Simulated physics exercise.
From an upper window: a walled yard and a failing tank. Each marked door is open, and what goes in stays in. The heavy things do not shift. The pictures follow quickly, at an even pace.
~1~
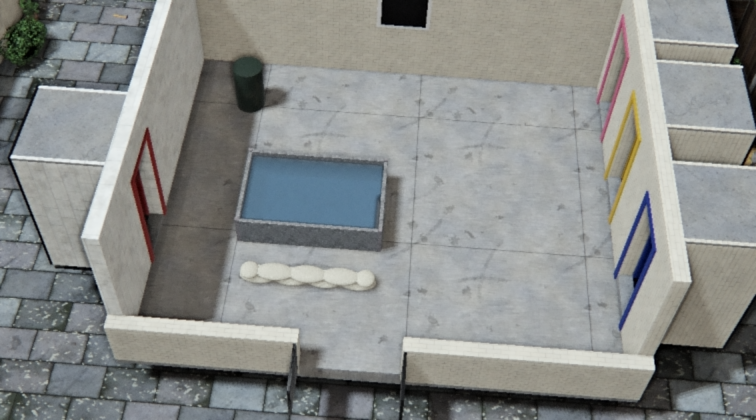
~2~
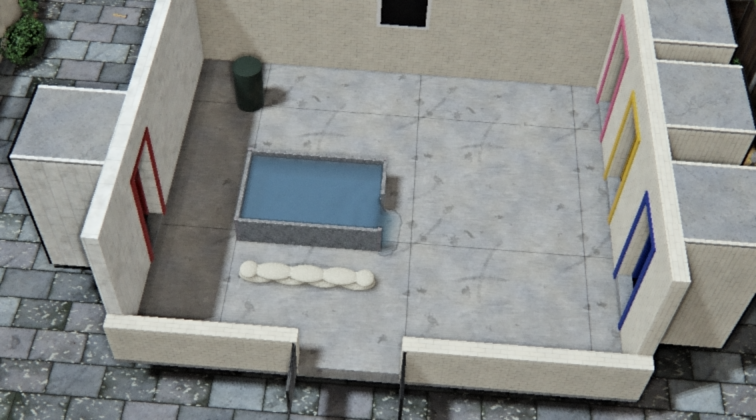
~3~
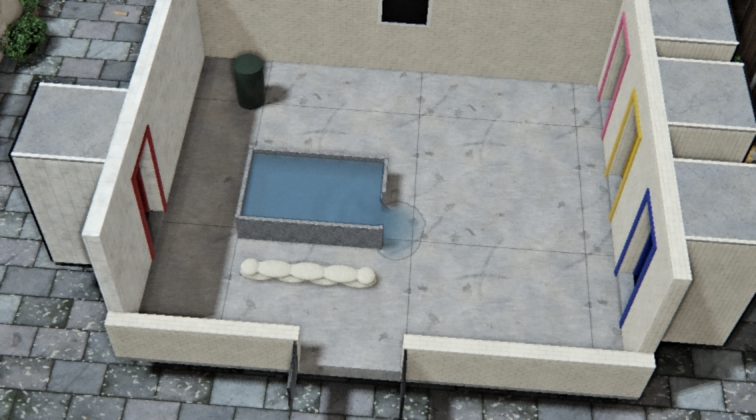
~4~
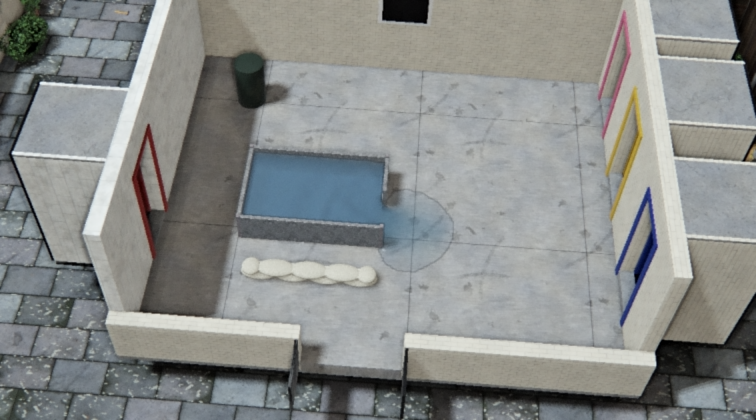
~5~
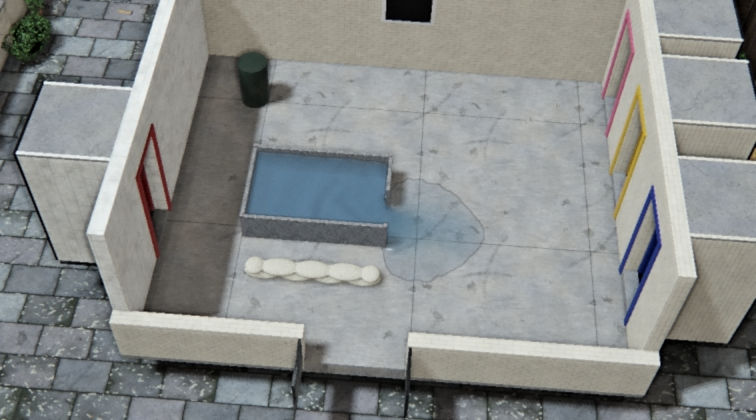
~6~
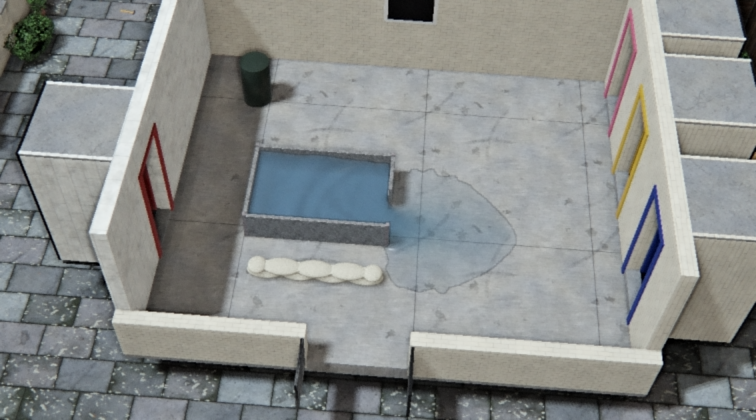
Water lies still in a raised rectangular tank inside a walled yard, behind a row of pale sacks. It then spills from a gap in the tank's right side and spreads rightward across the paving, the thin puddle widening from a small patch into a broad, rounded sheet.
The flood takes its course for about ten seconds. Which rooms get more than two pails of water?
In the end: The yellow door admits no more than that; the red door admits no more than that; the pink door admits no more than that; the blue door admits no more than that.
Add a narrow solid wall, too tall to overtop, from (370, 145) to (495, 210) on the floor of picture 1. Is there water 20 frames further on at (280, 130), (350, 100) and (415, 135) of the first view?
As listed: Dry, free of water, not flooded.
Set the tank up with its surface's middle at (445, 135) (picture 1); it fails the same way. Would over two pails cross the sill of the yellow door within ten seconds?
Then: The yellow one is over.
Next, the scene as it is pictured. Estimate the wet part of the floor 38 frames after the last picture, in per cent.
I make it 40 per cent.
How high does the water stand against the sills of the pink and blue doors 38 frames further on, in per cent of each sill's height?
About 60 and 50 per cent.
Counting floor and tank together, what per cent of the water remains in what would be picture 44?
About 100 per cent.
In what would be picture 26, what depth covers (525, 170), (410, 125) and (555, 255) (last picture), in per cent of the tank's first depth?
In turn 4, 0 and 6 in a hundred.
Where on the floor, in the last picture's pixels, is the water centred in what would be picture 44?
I would point to (459, 222).
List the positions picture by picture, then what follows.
In the first frame, still water in the tank at (314, 192).
In the second frame, the front is at (391, 213), out from the gap at (379, 226).
In the third frame, the front is at (419, 220), out from the gap at (380, 224).
In the fourth frame, the front is at (447, 221), out from the gap at (381, 223).
In the fifth frame, water pours out at (384, 222) and has run to (478, 228).
In the sixth frame, the front is at (508, 246), out from the gap at (386, 221).
A moment on, water covers 20 % of the floor; the yellow door not reached, the red door not reached, the pink door not reached, the blue door not reached.
Next, water covers 30 % of the floor; the yellow door wet at the sill, nothing in, the red door not reached, the pink door not reached, the blue door wet at the sill, nothing in.
Then, water covers 35 % of the floor; the yellow door wet at the sill, nothing in, the red door not reached, the pink door wet at the sill, nothing in, the blue door wet at the sill, nothing in.
Later, water covers 40 % of the floor; the yellow door wet at the sill, nothing in, the red door not reached, the pink door wet at the sill, nothing in, the blue door wet at the sill, nothing in.
In the end, water covers 65 % of the floor; the yellow door wet at the sill, nothing in, the red door not reached, the pink door wet at the sill, nothing in, the blue door wet at the sill, nothing in.
